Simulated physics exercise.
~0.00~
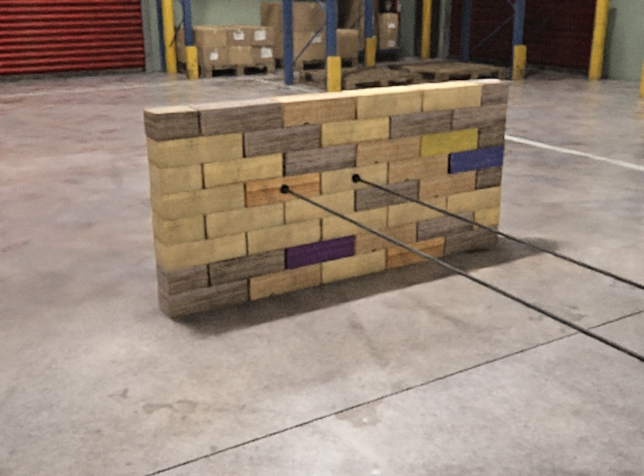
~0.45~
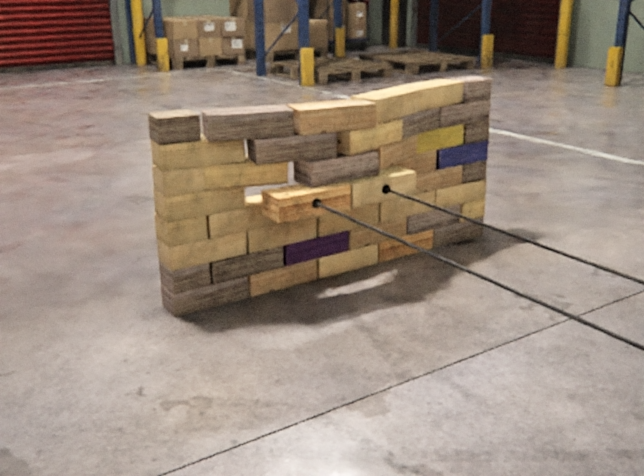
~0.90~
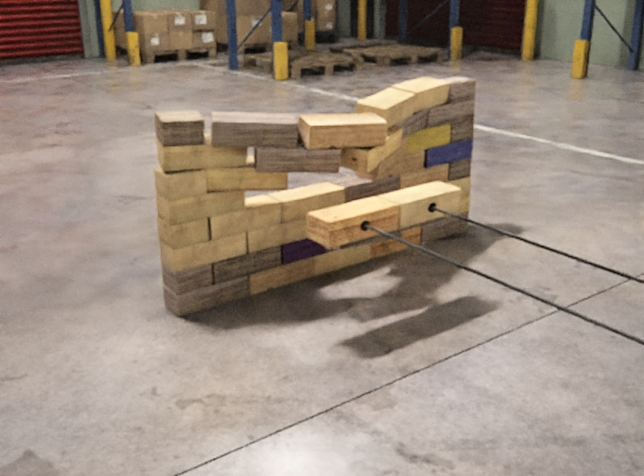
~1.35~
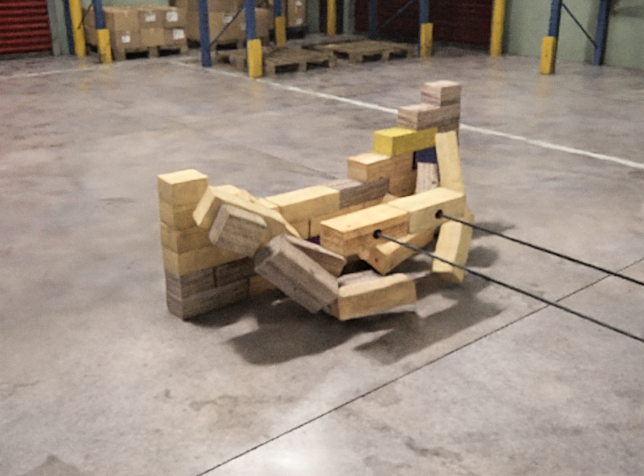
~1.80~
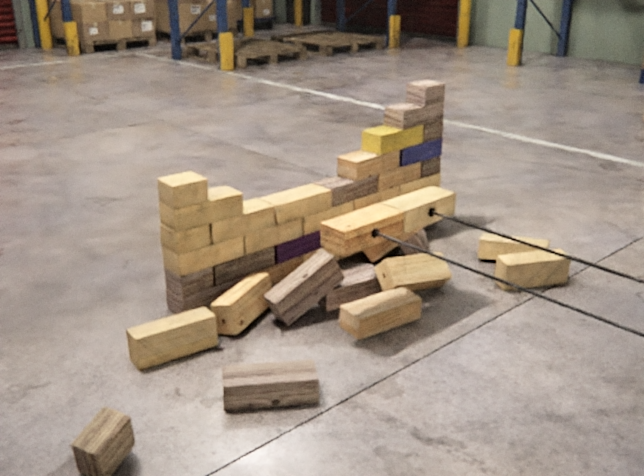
Two neighbouring wooden blocks sliding out of a brick-like wall on dark rods, upper blocks collapsing, the purple block staying in place.
